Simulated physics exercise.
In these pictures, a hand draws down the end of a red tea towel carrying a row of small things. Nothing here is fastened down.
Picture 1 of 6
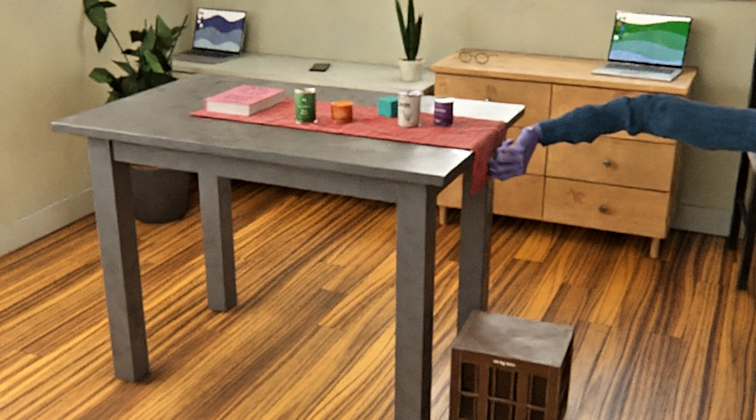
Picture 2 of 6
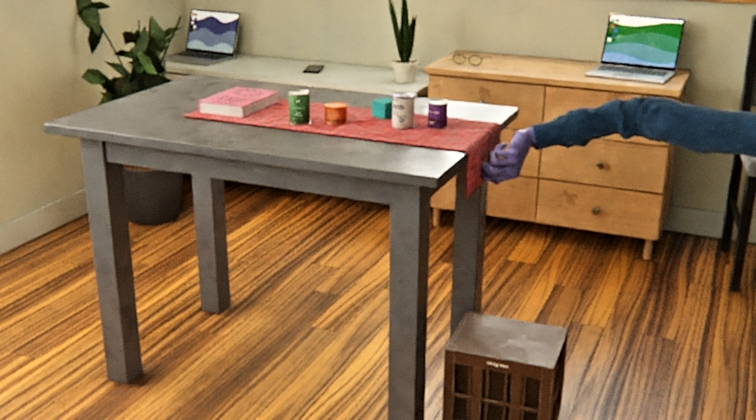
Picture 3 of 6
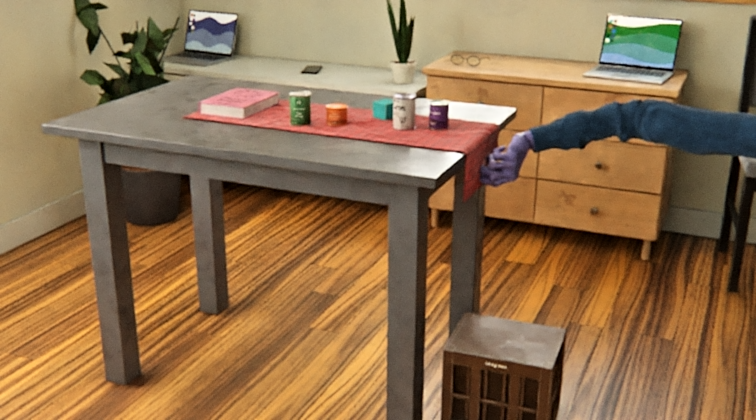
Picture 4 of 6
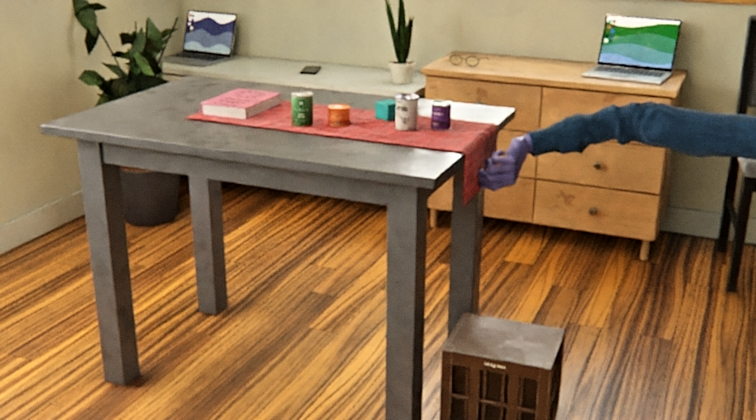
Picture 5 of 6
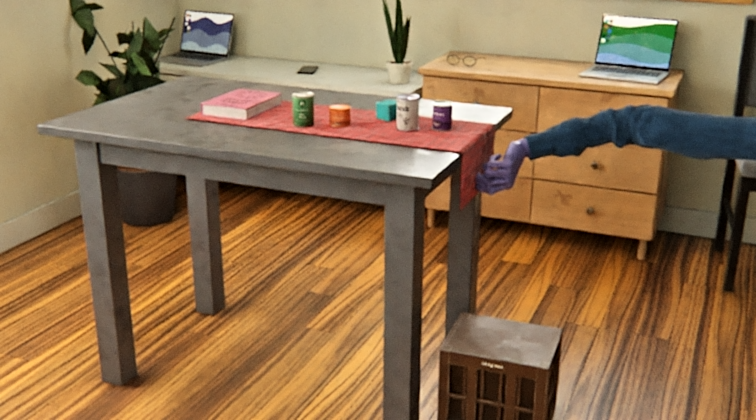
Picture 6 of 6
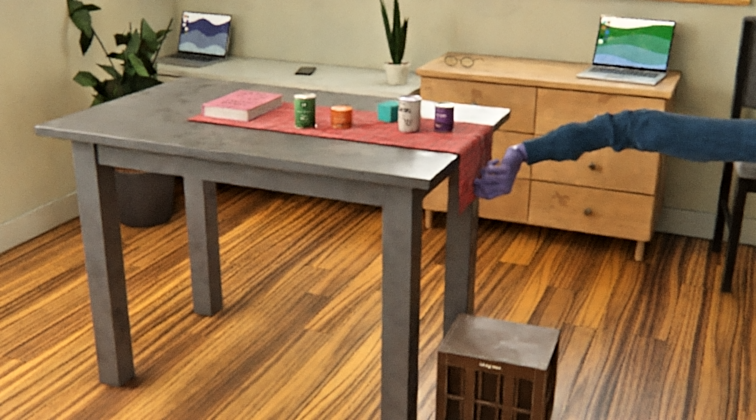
In a room with a striped wooden floor, a purple hand reaches in from the right and grips the end of a red cloth on a grey table, above a brown crate. The hand draws the cloth down very slightly, while the pink book, cans, orange pot and turquoise cube on it barely shift.
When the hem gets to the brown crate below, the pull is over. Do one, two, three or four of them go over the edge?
Exactly four drop.
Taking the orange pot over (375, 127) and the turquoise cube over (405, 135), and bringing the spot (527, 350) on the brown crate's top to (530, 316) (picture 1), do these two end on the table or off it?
Orange pot is gone, turquoise cube is gone.
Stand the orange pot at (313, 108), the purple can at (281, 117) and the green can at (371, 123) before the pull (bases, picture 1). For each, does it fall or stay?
Outcome: Orange pot is still in place, purple can is still in place, green can is gone.
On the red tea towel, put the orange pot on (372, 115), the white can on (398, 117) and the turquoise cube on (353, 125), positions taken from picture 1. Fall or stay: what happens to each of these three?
The orange pot ends up off; the white can ends up off; the turquoise cube ends up off.
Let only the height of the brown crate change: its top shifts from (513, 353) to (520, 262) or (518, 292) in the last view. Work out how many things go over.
First case 1, second 2.
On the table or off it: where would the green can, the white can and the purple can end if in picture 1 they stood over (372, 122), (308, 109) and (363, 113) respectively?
The green can tumbles off, the white can holds on, the purple can tumbles off.
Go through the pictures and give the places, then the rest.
Hem (472, 197); purple can (444, 99); white can (410, 93); turquoise cube (391, 99); orange pot (342, 103); green can (305, 91); top of the crate (527, 350), in the first frame.
Hem (466, 200); purple can (438, 101), in the second frame.
Hem (464, 203); white can (405, 95), in the third frame.
Hem (463, 207); turquoise cube (388, 102); top of the crate (518, 353), in the fourth frame.
Hem (460, 211); orange pot (340, 107), in the fifth frame.
Hem (459, 216); purple can (445, 104); white can (410, 98); turquoise cube (391, 104); orange pot (342, 108); green can (305, 96), in the sixth frame.
Soon after, hem near (474, 269); purple can and white can gone.
After that, hem near (474, 314); purple can, white can and turquoise cube gone.
In the end, hem on the crate; purple can, white can, turquoise cube and orange pot gone. The count of fallen things is four.
